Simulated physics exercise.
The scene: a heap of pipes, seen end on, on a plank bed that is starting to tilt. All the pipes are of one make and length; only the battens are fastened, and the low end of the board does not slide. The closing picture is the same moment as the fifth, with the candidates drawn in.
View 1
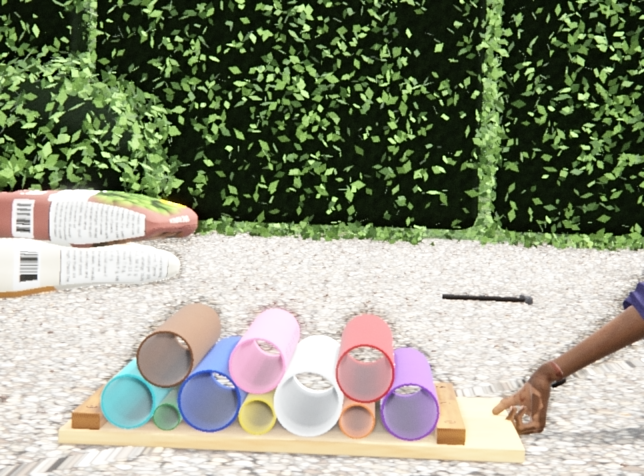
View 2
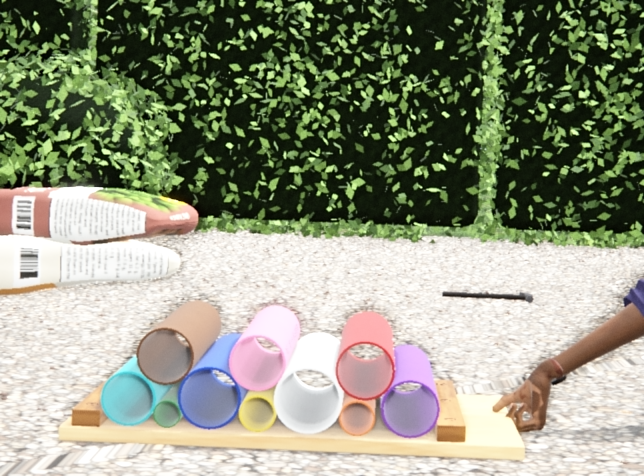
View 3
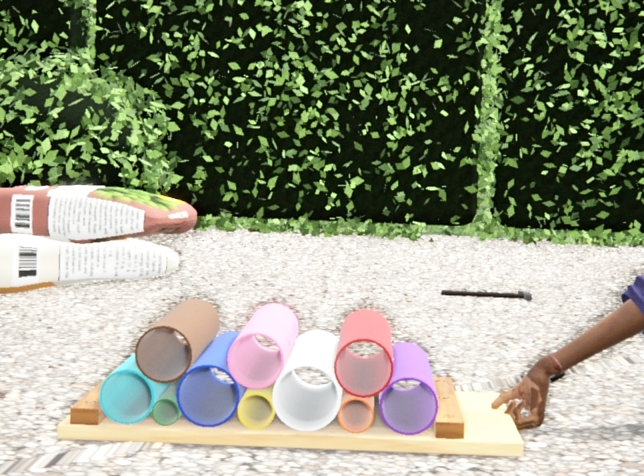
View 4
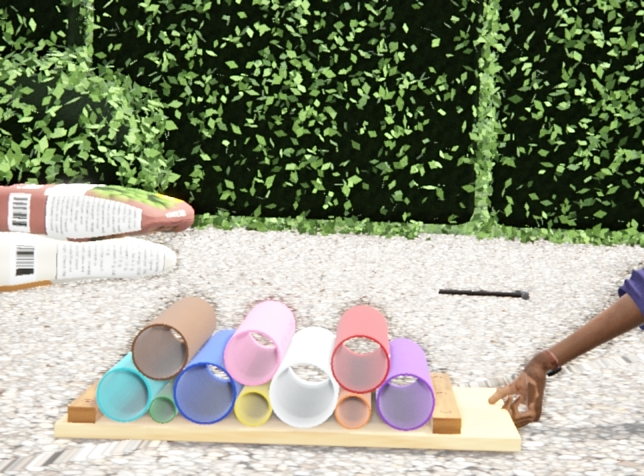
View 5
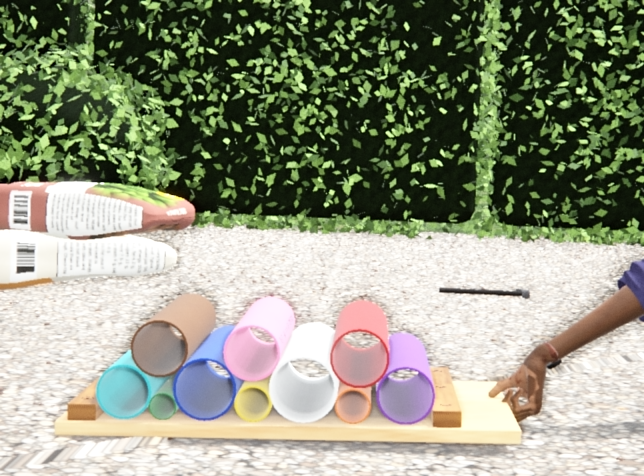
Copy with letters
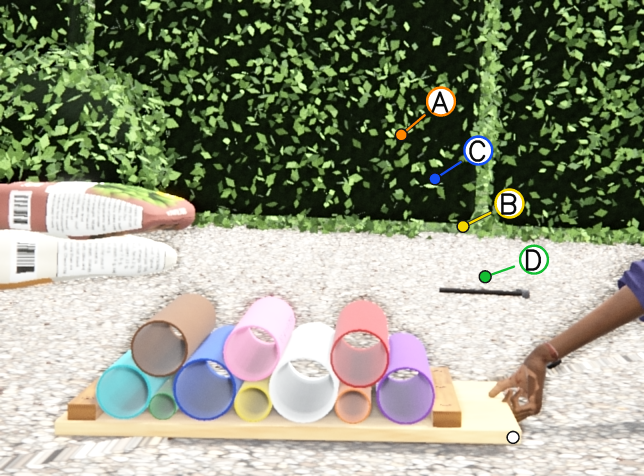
The video shows colored pipes stacked on a wooden board between two end blocks, on pale gravel before a leafy hedge. A hand stays at the board's right end while the pile barely shifts, keeping its arrangement.
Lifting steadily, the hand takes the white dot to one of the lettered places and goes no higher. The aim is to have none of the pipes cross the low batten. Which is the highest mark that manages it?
C is the limit.
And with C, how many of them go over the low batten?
With C, none.
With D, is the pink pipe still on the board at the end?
Yes.
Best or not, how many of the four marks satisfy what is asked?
Three of them.
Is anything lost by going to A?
Yes, at A.
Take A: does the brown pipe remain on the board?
No.
On the marked copy, A at (401, 135); B at (463, 227); C at (435, 179); D at (485, 277); the white dot at (513, 437).
Following C. Soon after the start, board at 20°.
Later, board at 36°.
In the end, board at 36°, none over the low batten.
As for the rest, A six over the low batten; B none over the low batten; D none over the low batten.
